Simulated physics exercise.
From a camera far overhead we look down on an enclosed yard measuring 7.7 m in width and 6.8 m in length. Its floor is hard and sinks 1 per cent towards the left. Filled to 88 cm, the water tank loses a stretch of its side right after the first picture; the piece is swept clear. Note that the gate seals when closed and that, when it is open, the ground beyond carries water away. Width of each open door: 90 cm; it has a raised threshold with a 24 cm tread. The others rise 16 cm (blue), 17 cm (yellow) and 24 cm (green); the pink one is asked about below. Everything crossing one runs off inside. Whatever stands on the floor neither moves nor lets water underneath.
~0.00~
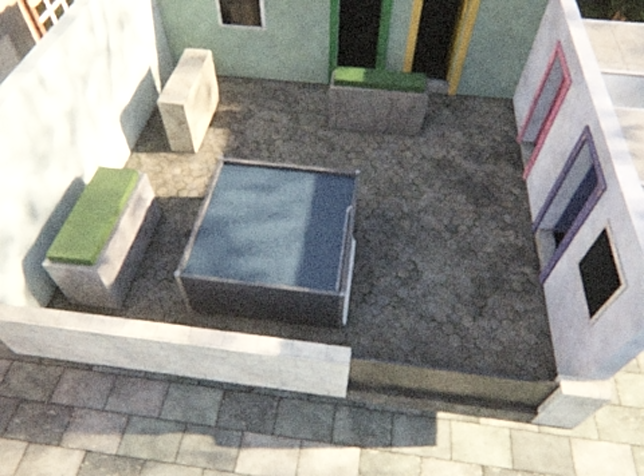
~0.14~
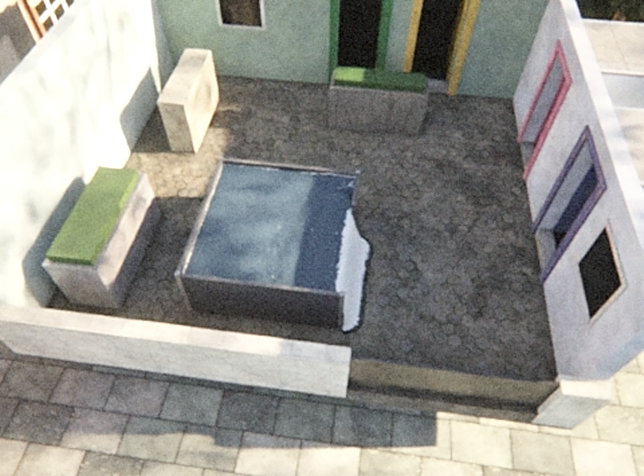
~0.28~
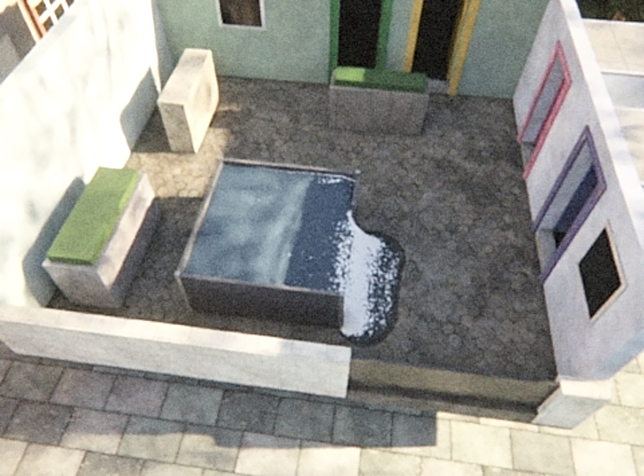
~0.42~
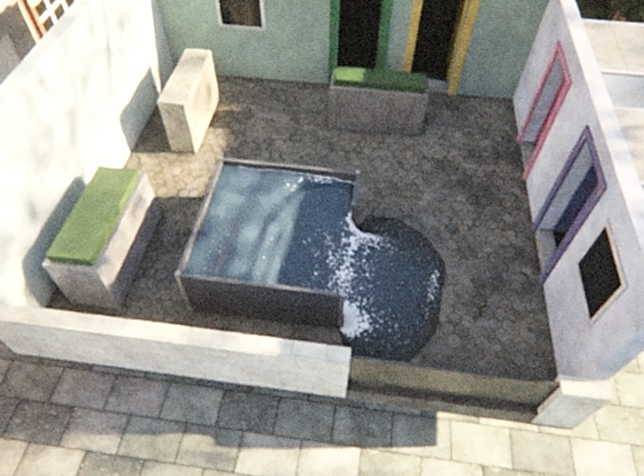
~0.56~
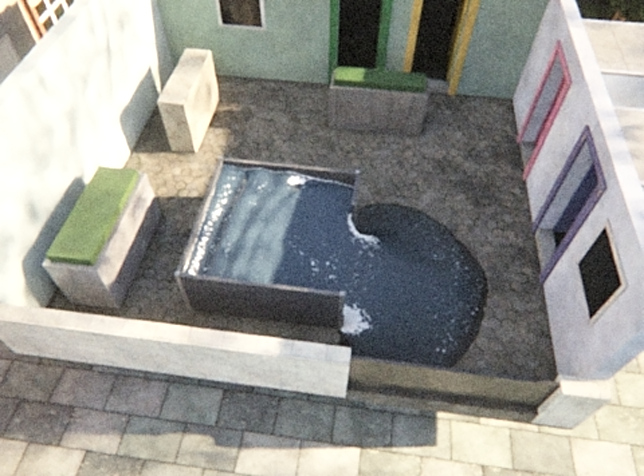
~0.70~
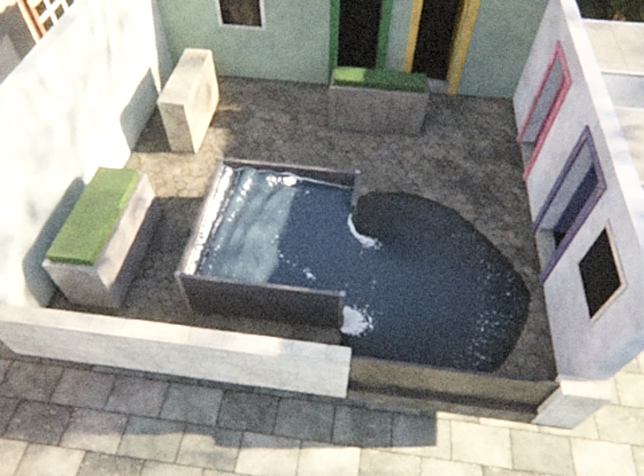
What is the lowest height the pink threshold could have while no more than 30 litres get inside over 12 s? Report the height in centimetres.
10.5 cm.
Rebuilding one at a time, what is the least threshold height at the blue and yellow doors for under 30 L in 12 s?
About 31 cm at blue and 22 cm at yellow.
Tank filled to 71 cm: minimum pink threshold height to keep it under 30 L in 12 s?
Roughly 7.5 centimetres would do it.
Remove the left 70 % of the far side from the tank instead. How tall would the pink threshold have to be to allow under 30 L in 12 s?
It needs to be about 9.5 cm high.
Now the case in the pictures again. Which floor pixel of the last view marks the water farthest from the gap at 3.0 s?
Around (508, 102).
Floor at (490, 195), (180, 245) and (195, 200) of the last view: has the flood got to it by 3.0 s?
Status: Submerged / clear / clear.
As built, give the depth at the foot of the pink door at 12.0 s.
Lab note: Depth approx. 8.0 cm.
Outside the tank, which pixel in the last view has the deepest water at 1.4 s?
Around (553, 399).
After 1.4 s water covers 25 % of the floor, deepest (64 cm) near (553, 399); it has not reached the pink door.
After 3.0 s water covers 35 % of the floor, deepest (38 cm) near (513, 394); 11 cm at the pink door, 2 litres in over its 8 cm threshold.
After 12.0 s water covers 95 % of the floor, deepest (20 cm) near (70, 264); 8 cm at the pink door, 66 litres in over its 8 cm threshold.
At the pink door as built, the water arrived by 1.8 s and peaked near 14 cm at 8.6 s.
With a threshold of 9 cm, 47 litres would have come in within the 12 s; with 12 cm, 16 litres. So under 30 litres takes about 10.5 cm.
